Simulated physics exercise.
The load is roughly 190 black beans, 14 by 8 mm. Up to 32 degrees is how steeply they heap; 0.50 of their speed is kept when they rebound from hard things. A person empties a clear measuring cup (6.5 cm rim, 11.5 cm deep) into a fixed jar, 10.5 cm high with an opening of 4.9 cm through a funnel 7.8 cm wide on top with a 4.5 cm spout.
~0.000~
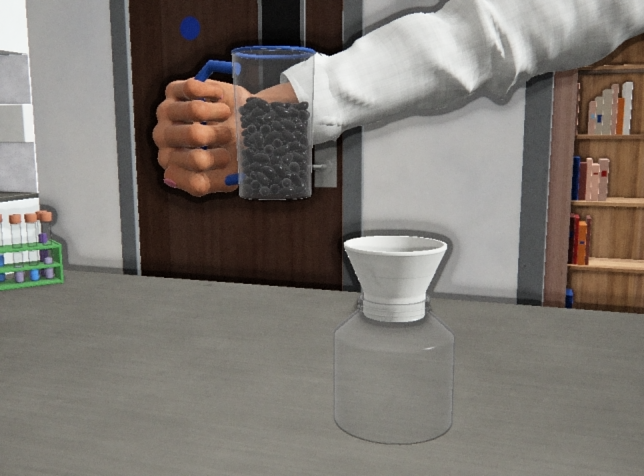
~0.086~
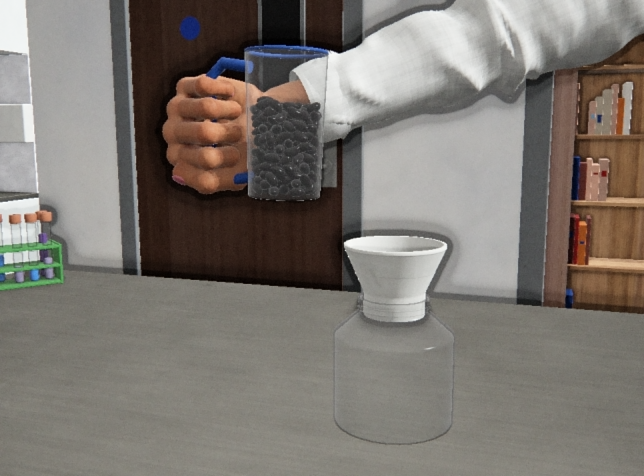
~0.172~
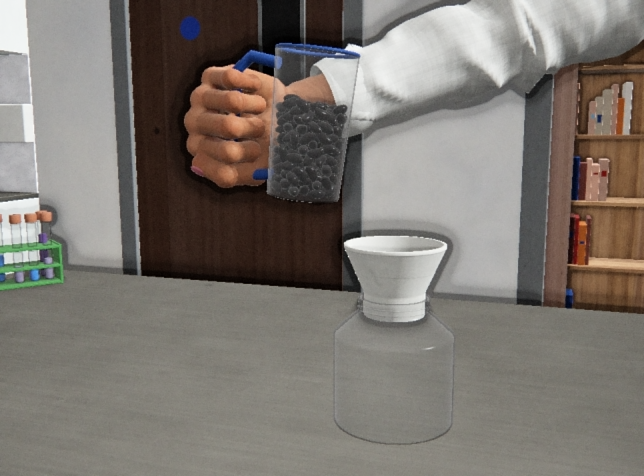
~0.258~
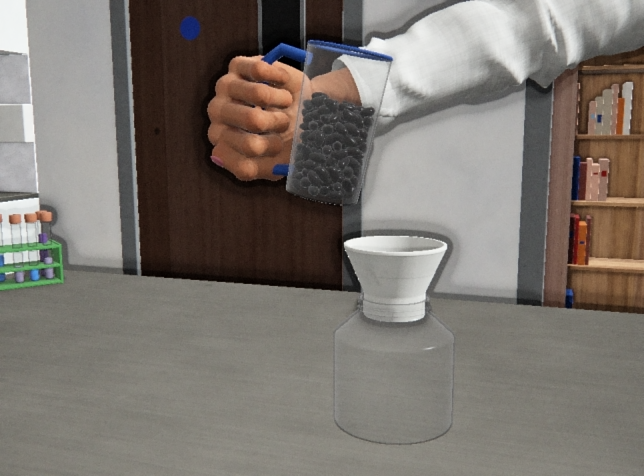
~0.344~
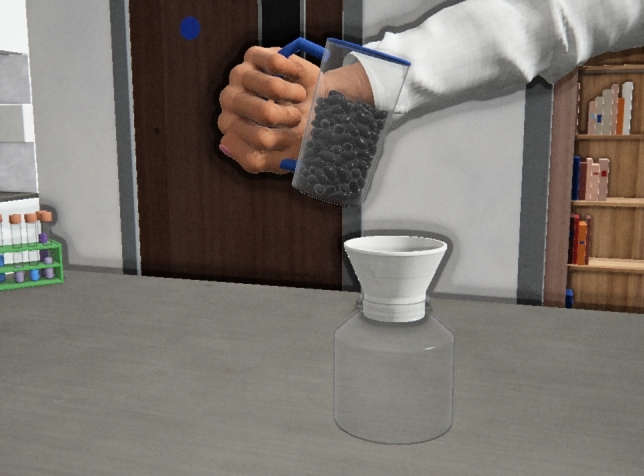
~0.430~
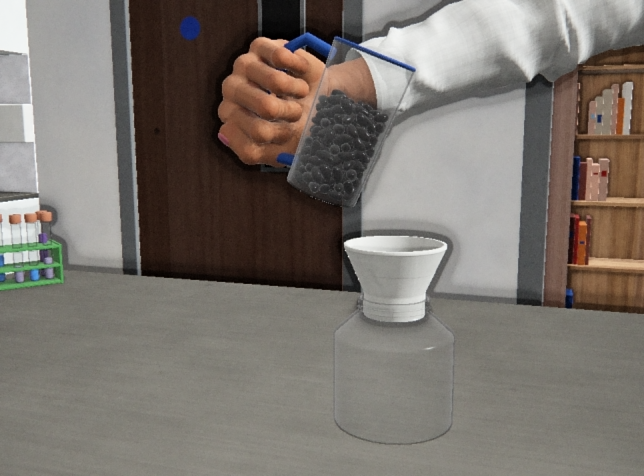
A clear measuring cup of black beans, held by a hand in a white sleeve, moves right above a gray table, tilting gradually rightward toward a white funnel set in a clear jar, while the beans remain inside the cup.
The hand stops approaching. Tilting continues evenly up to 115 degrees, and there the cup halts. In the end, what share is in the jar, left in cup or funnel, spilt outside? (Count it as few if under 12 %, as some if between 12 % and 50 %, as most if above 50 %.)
Jar gets most; still above gets few; spilt gets some.
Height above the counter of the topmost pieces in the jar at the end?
I'd say close to 3.5 centimetres.
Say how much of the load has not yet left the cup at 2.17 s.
I'd say close to 50 per cent.
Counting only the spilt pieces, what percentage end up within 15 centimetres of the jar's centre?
That comes to something like 40 in a hundred.
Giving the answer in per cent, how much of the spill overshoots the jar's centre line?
90 %.
Then, at 1.14 s, tilt 65 degrees; the cup holds 100 %, the jar 0 %.
After 1.62 s, tilt 95 degrees; the cup holds 100 %, the jar 0 %.
After 2.17 s, tilt 115 degrees; the cup holds 50 %, the jar 20 %.
At rest (3.8 s), jar 70 %, still above 0 %, spilt 30 %.
